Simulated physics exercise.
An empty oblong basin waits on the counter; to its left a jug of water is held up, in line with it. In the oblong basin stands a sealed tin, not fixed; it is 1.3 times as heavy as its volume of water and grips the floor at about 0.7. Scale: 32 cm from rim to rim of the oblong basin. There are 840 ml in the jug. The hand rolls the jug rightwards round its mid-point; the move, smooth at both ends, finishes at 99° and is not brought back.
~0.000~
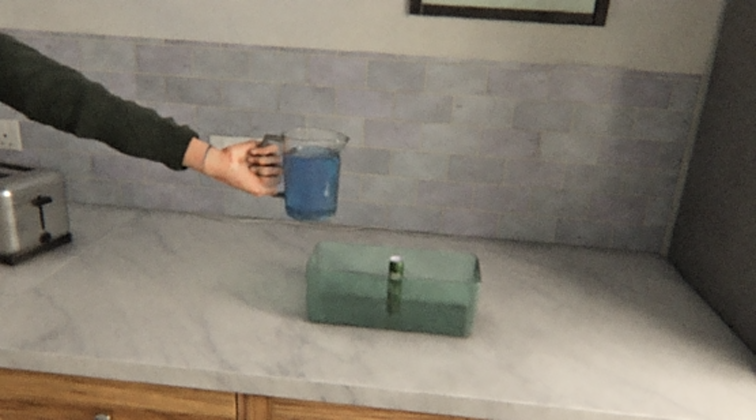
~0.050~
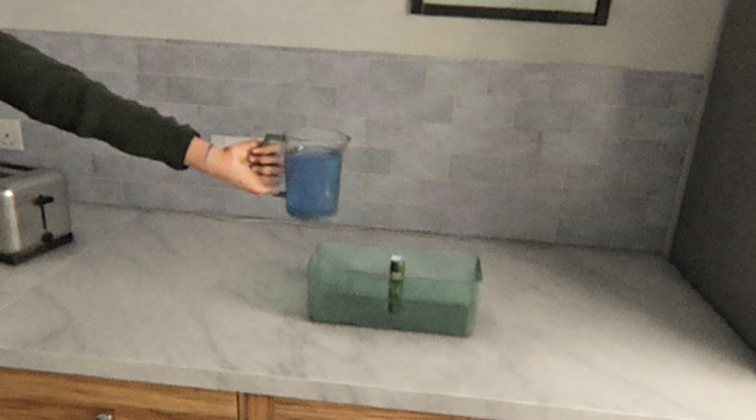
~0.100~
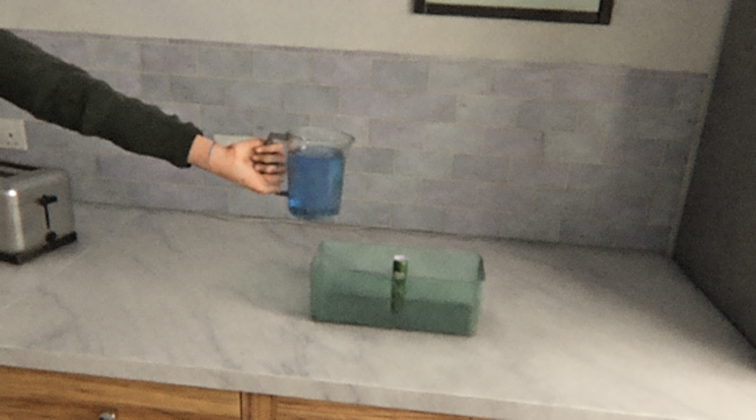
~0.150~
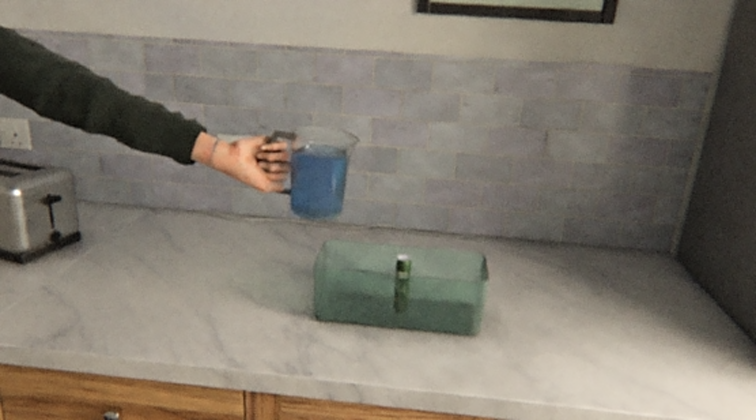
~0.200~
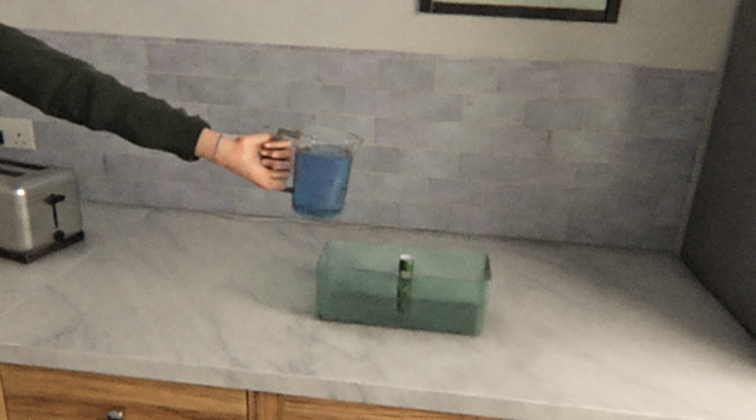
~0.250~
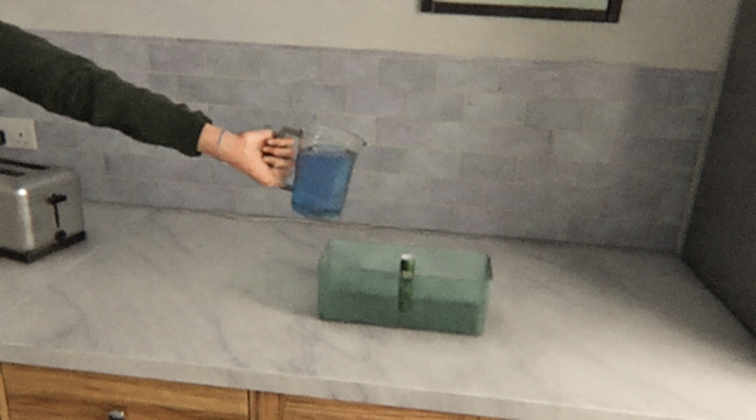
A hand in a dark green sleeve reaches in from the left, holding a clear jug of blue liquid above a pale marble kitchen counter, seen from the front and slightly above. Below and to the right sits an oblong green translucent container, with a silver toaster at far left and greyish tiles behind. The jug tilts slightly rightwards while the view drifts a little left.
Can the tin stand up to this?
It goes over.
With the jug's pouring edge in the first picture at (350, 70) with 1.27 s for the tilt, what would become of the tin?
Then it remains upright.
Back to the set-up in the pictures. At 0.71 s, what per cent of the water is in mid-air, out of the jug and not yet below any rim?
About 6 per cent.
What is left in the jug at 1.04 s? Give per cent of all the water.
Near 52 in a hundred.
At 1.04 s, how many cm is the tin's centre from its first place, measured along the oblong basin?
Some 0 cm.
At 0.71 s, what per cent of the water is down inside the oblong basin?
Near 0 in a hundred.
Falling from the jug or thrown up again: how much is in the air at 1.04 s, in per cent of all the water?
Some 22 per cent.
After 0.71 s the tilt is 58° and 94 per cent is still to pour; the tin stands where it began.
After 1.04 s the tilt is 91° and 51 per cent is still to pour; the tin stands where it began.
After 1.39 s the tilt is 99° and 10 per cent is still to pour; the tin lies on its side.
After 1.77 s the tilt is 99° and 1 per cent is still to pour; the tin lies on its side.
In the end the tin lies on its side.
